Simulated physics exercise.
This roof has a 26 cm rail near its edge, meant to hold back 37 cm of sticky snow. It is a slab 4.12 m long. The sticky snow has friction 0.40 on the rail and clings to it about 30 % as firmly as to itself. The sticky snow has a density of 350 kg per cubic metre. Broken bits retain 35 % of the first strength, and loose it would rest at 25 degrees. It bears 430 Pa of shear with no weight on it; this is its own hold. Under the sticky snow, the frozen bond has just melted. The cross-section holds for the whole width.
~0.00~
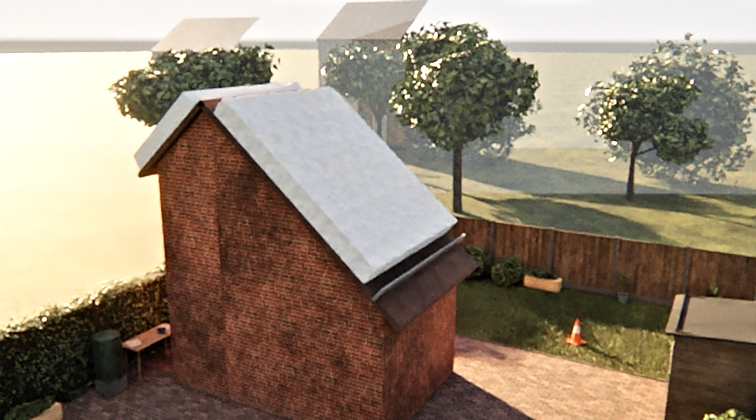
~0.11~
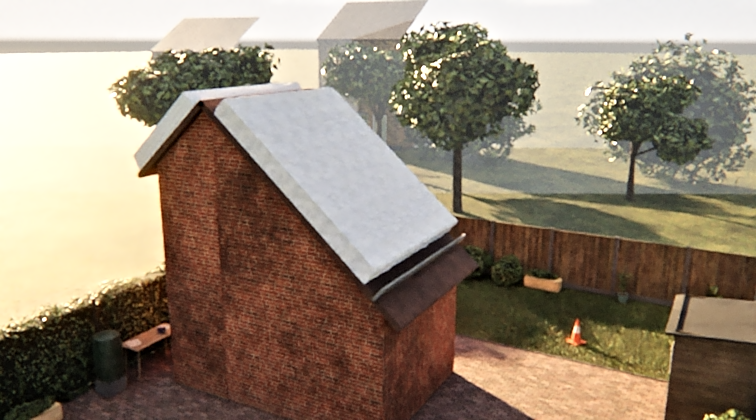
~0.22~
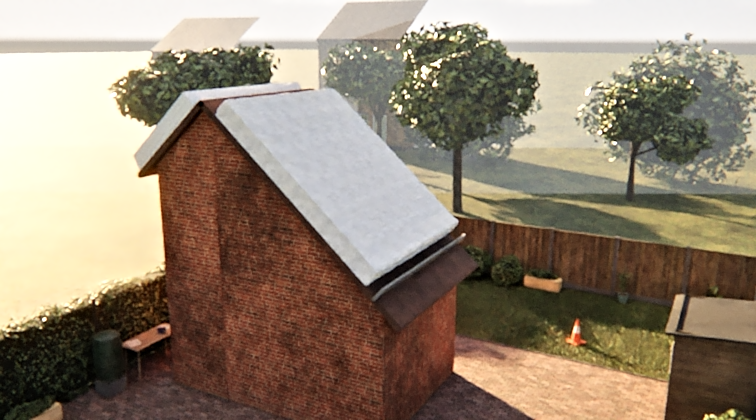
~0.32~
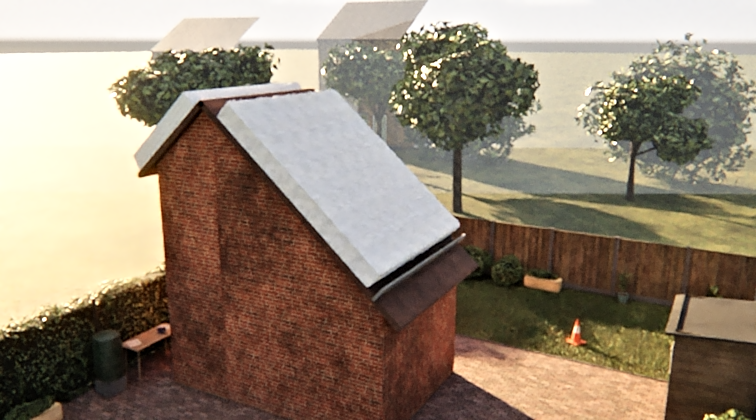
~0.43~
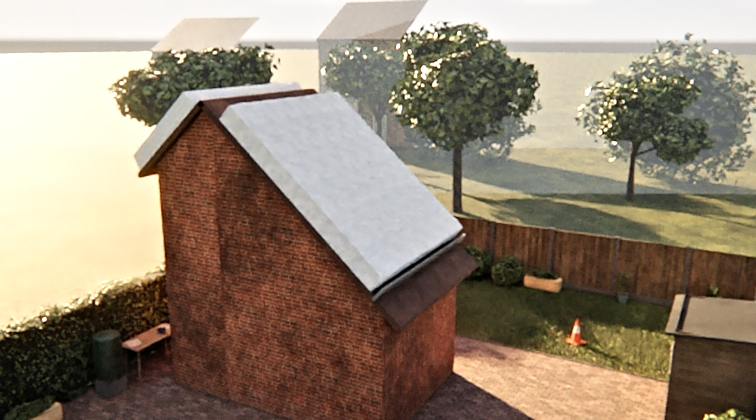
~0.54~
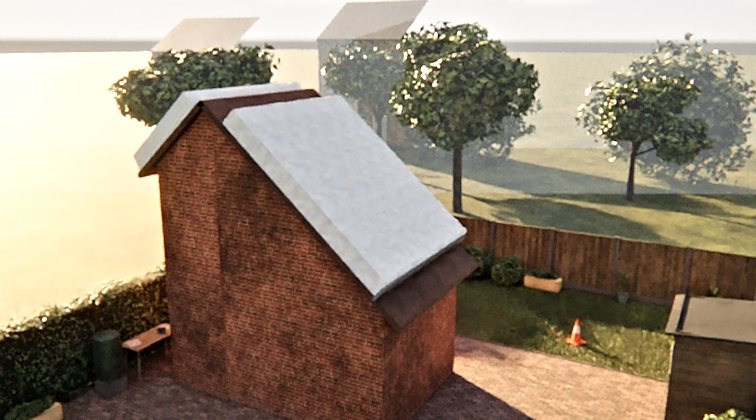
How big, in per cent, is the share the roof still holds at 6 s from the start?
About 41 %.
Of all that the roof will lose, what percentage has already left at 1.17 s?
0 %.
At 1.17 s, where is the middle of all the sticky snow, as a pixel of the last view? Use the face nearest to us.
At about (329, 229).
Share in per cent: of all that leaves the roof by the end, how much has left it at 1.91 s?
The figure is some 40 %.
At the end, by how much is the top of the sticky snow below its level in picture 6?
About 1.8 m.
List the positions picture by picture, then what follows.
In the first frame, foremost bit of the sticky snow at (374, 272).
In the second frame, foremost bit of the sticky snow at (374, 273), its middle shifted 1.1 cm.
In the third frame, foremost bit of the sticky snow at (376, 274), its middle shifted 4.4 cm.
In the fourth frame, foremost bit of the sticky snow at (378, 277), its middle shifted 9.9 cm.
In the fifth frame, foremost bit of the sticky snow at (381, 280), its middle shifted 18 cm, 1 % of it past the rail, in one piece.
In the sixth frame, foremost bit of the sticky snow at (385, 285), its middle shifted 28 cm, 3 % of it past the rail, in one piece.
After 1.17 s, 99 % of the snow is on the roof.
After 1.91 s, 75 % of the snow is on the roof.
After 2.66 s, 55 % of the snow is on the roof.
After 3.40 s, 46 % of the snow is on the roof.
After 6.00 s, 41 % of the snow is on the roof.
